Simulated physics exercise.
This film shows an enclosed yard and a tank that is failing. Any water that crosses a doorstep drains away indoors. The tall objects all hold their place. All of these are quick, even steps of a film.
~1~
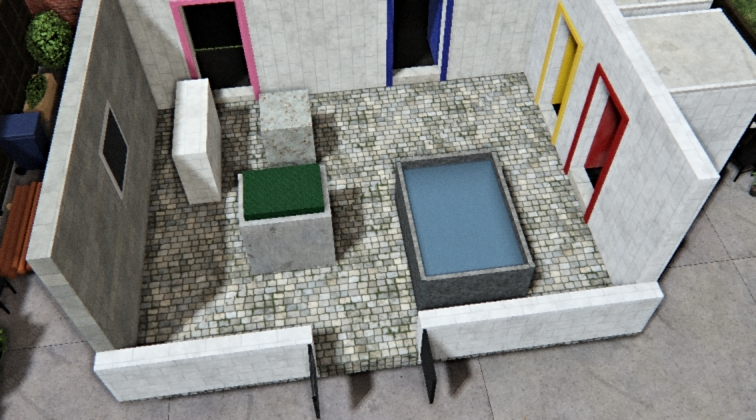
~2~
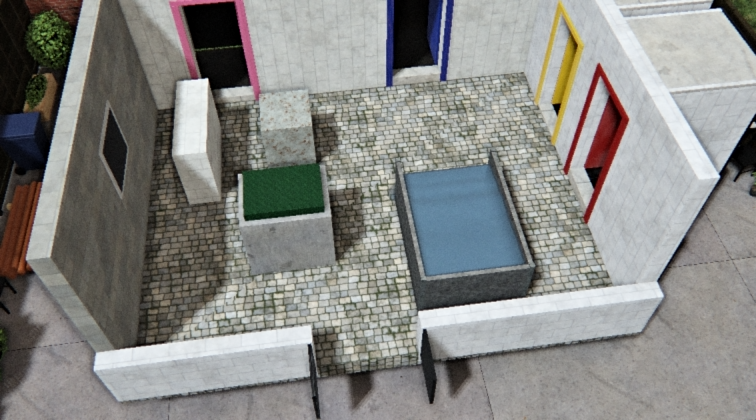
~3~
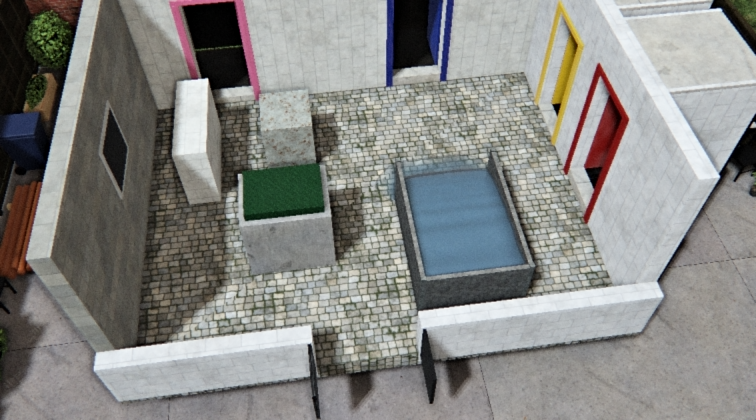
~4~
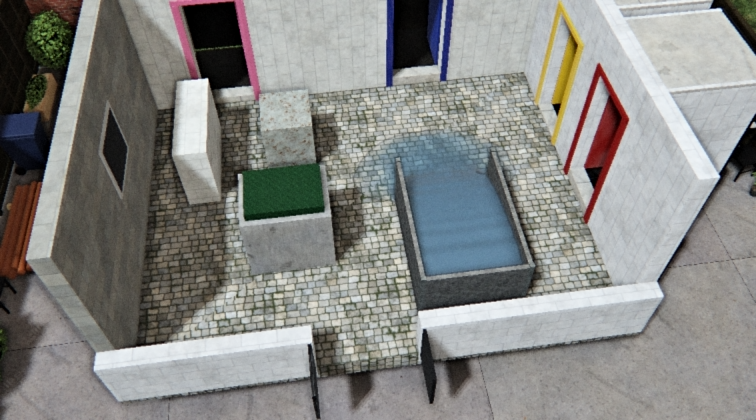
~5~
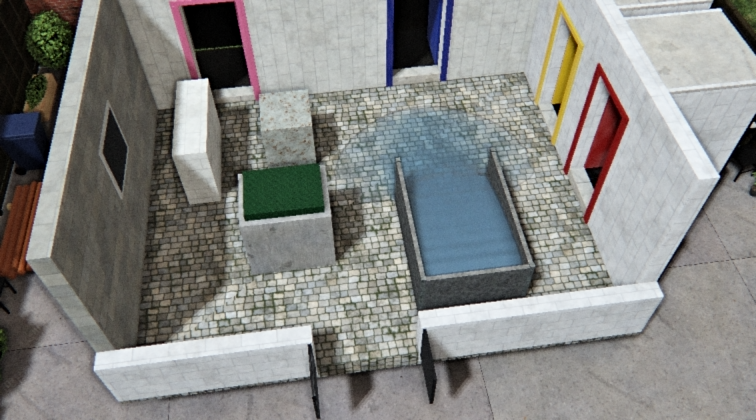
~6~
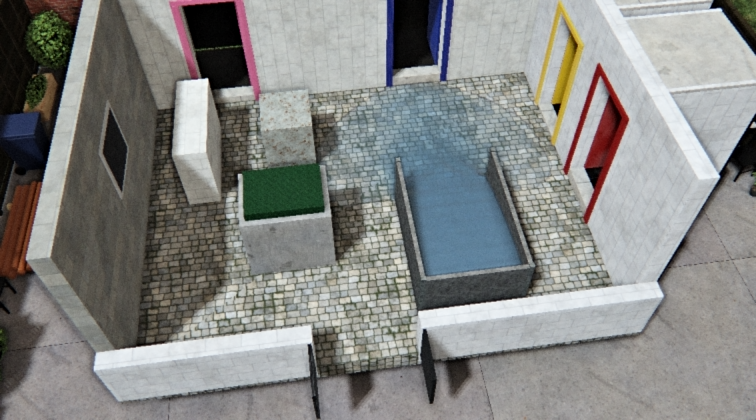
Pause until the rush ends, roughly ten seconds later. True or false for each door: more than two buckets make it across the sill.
Yellow door: True; red door: False; pink door: False; blue door: True.
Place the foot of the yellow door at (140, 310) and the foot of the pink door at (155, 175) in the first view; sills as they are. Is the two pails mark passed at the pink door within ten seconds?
Result for pink door: It ends up below.
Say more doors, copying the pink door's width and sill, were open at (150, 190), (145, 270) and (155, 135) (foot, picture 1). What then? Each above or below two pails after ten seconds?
The first new doorway comes up short, the second comes up short, the third tops it.
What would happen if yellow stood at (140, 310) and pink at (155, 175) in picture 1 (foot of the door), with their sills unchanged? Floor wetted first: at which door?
I'd say the blue door is reached first.
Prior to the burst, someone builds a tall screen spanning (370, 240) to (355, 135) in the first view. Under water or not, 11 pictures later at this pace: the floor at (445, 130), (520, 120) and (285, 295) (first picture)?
In order: Soaked, soaked, untouched.
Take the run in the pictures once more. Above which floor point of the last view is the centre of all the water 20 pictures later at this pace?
I'd say near (394, 148).
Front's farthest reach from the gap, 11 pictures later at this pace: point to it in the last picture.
The wet edge reaches furthest near (158, 115).
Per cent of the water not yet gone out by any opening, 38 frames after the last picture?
I'd estimate close to 84 per cent.
A moment on, water covers 35 % of the floor; the yellow door under two buckets in, the red door not reached, the pink door not reached, the blue door far over two buckets in.
Next, water covers 40 % of the floor; the yellow door over two buckets in, the red door wet at the sill, nothing in, the pink door wet at the sill, nothing in, the blue door far over two buckets in.
Then, water covers 55 % of the floor; the yellow door far over two buckets in, the red door wet at the sill, nothing in, the pink door wet at the sill, nothing in, the blue door far over two buckets in.
Later, water covers 90 % of the floor; the yellow door far over two buckets in, the red door wet at the sill, nothing in, the pink door wet at the sill, nothing in, the blue door far over two buckets in.
In the end, water covers 95 % of the floor; the yellow door far over two buckets in, the red door wet at the sill, nothing in, the pink door wet at the sill, nothing in, the blue door far over two buckets in.
